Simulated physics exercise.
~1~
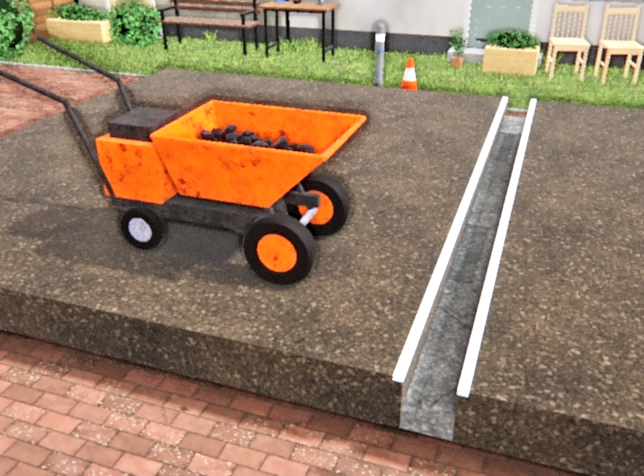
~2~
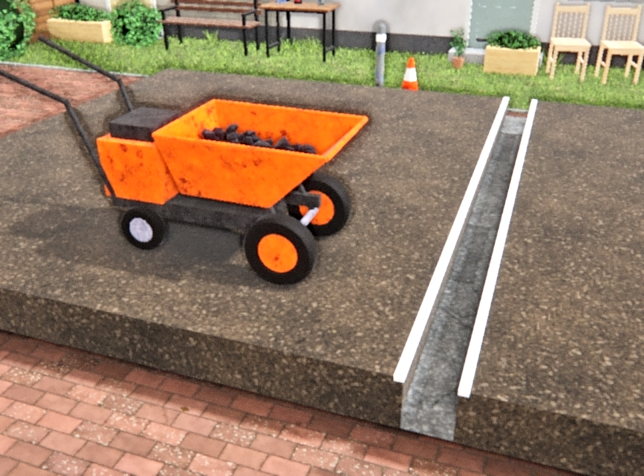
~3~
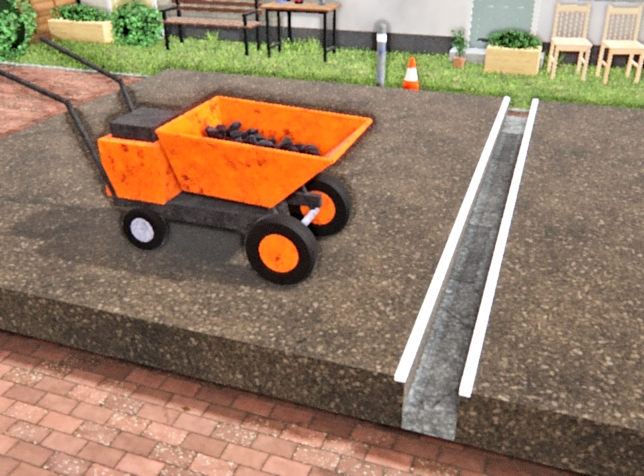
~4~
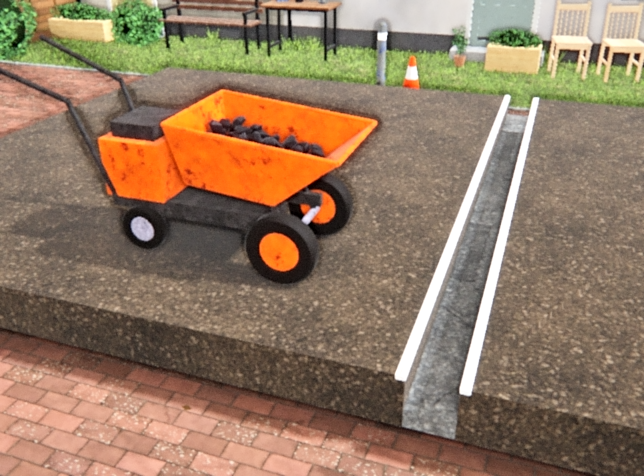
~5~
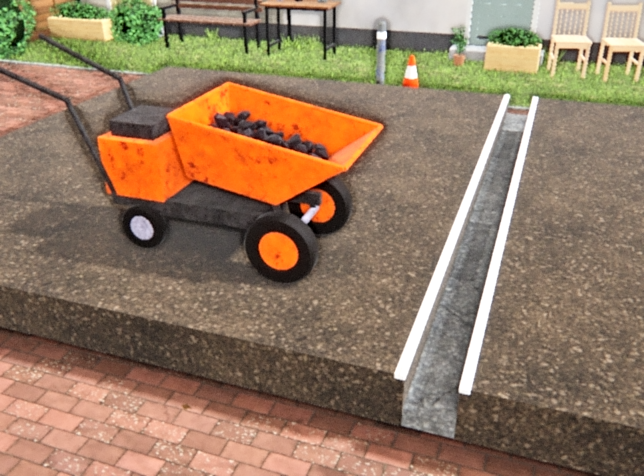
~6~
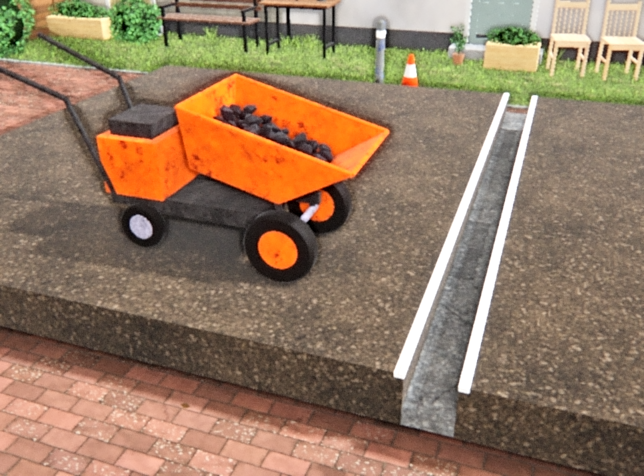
On a dark paved slab in a garden, an orange motor barrow loaded with black lumps stands to the left of a narrow, white-edged trench. Its skip is level at first, then the back gradually rises and the front dips toward the right, while the wheels stay in place and the lumps remain inside.
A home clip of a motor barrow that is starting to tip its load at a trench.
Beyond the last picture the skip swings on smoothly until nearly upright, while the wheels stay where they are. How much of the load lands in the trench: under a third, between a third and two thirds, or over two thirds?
Amount in: A third to two thirds.
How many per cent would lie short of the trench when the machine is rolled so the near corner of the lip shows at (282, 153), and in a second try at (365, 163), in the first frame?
It comes out near 40 in a hundred for the first and near 0 in a hundred for the second.
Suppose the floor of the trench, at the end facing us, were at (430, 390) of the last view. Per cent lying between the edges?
Around 40 per cent.
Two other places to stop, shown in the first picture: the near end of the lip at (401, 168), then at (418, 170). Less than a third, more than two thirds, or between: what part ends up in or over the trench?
Try one, under a third; try two, under a third.
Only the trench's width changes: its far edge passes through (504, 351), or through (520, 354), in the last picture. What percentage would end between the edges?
The first case gives close to 50 per cent and the second close to 50 per cent.
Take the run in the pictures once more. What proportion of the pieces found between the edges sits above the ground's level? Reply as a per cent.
0 %, roughly.
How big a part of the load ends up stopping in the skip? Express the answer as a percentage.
Around 35 %.
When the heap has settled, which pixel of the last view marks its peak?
My guess for the top is about pixel (424, 264).
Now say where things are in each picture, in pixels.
The first frame shows lip of the skip at (324, 158), level; top of the load at (246, 154), lumps of coal; first edge of the trench at (414, 336); far edge at (474, 348), the trench under half as wide as the skip, and about as deep as wide.
The second frame shows lip of the skip at (326, 159), level; top of the load at (236, 144).
The third frame shows lip of the skip at (331, 162), tipped barely; top of the load at (239, 142).
The fourth frame shows lip of the skip at (337, 164), tipped a little; top of the load at (233, 146).
The fifth frame shows lip of the skip at (344, 169), tipped a little; top of the load at (237, 142).
The sixth frame shows lip of the skip at (352, 175), tipped clearly; top of the load at (242, 136); first edge of the trench at (415, 333); far edge at (475, 345).
Soon, skip tipped steeply; all in the skip.
A while on, skip tipped right over; most in the skip; about a quarter short of the trench.
Towards the end, skip tipped right over; about a third in the skip; about a quarter short of the trench; about half in or heaped over the trench; a stray few beyond it.
Finally, skip tipped right over; about a third in the skip; a small part short of the trench; about half in or heaped over the trench; a stray few beyond it.
